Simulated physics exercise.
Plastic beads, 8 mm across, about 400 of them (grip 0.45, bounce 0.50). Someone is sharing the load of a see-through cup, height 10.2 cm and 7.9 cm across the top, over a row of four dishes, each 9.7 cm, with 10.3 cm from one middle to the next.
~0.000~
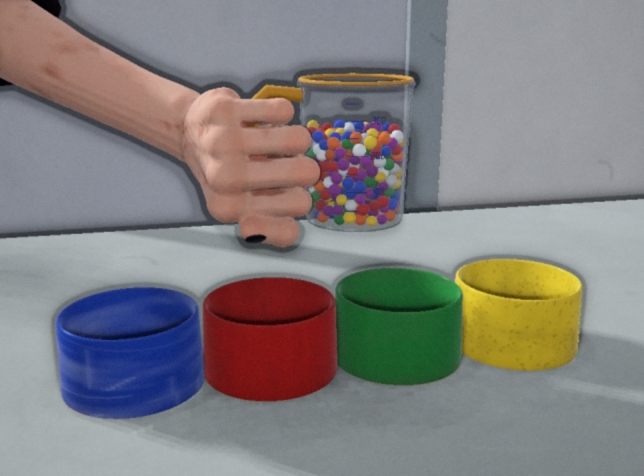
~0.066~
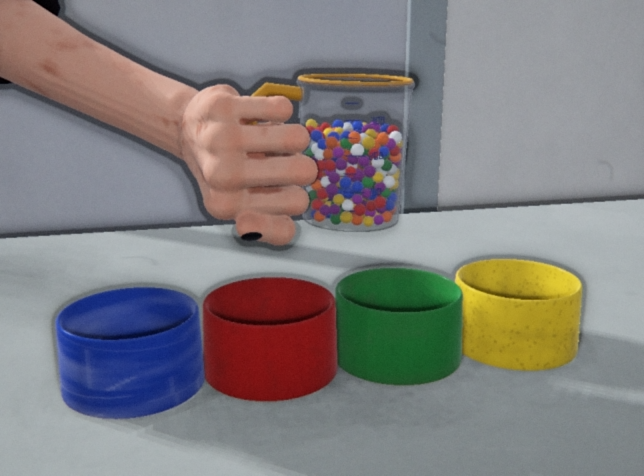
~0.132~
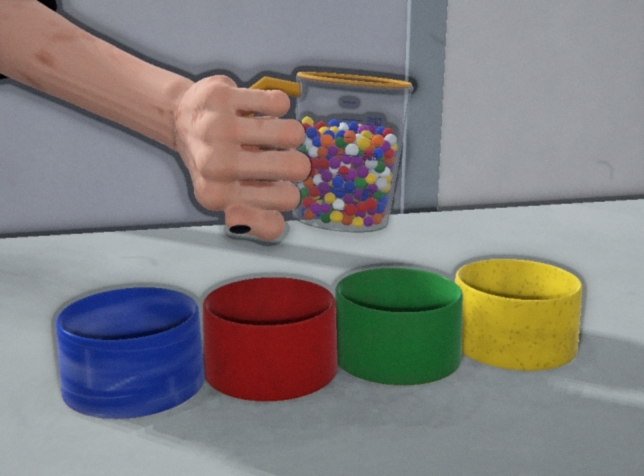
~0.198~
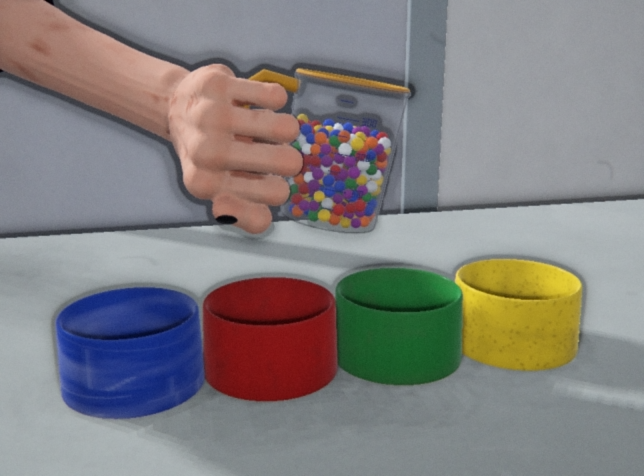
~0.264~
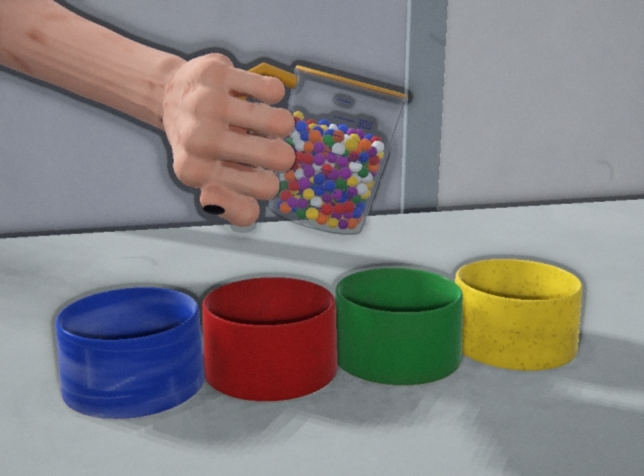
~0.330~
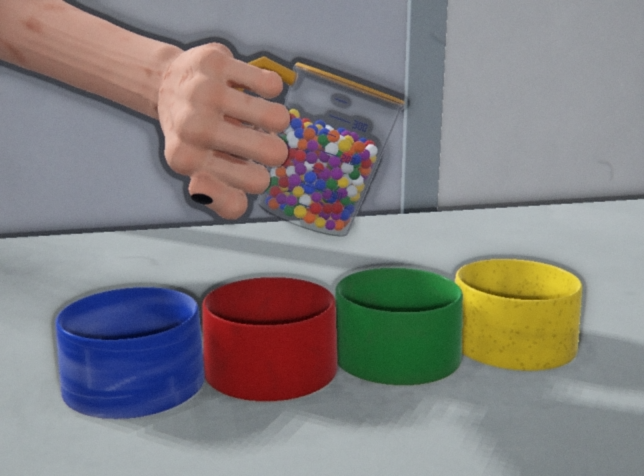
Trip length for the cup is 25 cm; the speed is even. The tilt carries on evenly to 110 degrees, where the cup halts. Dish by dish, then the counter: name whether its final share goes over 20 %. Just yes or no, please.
In short: Red dish yes, blue dish no, green dish no, yellow dish no, counter no.
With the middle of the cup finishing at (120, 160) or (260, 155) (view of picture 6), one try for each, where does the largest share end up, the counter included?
Try 1 - red; try 2 - green.
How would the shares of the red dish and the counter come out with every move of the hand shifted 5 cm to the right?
I'd expect red at 40 and the counter at 10.
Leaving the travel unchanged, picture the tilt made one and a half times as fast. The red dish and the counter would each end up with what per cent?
I'd expect red to end at 70 and the counter at 10.
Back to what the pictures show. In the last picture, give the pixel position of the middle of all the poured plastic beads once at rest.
Approximately (267, 338) in the last view.
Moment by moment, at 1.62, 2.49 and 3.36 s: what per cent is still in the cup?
About 70, 0, 0.
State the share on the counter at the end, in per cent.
About 0 %.
After 1.62 s, tilt 110 degrees; cup holds 70 %, red 25 %.
Then, at 2.49 s, tilt 110 degrees; cup holds 0 %, red 100 %.
Then, at 3.36 s, tilt 110 degrees; cup holds 0 %, red 100 %.
By 3.7 s all is still; red 100 %, blue 0 %, green 0 %, yellow 0 %, counter 0 %.
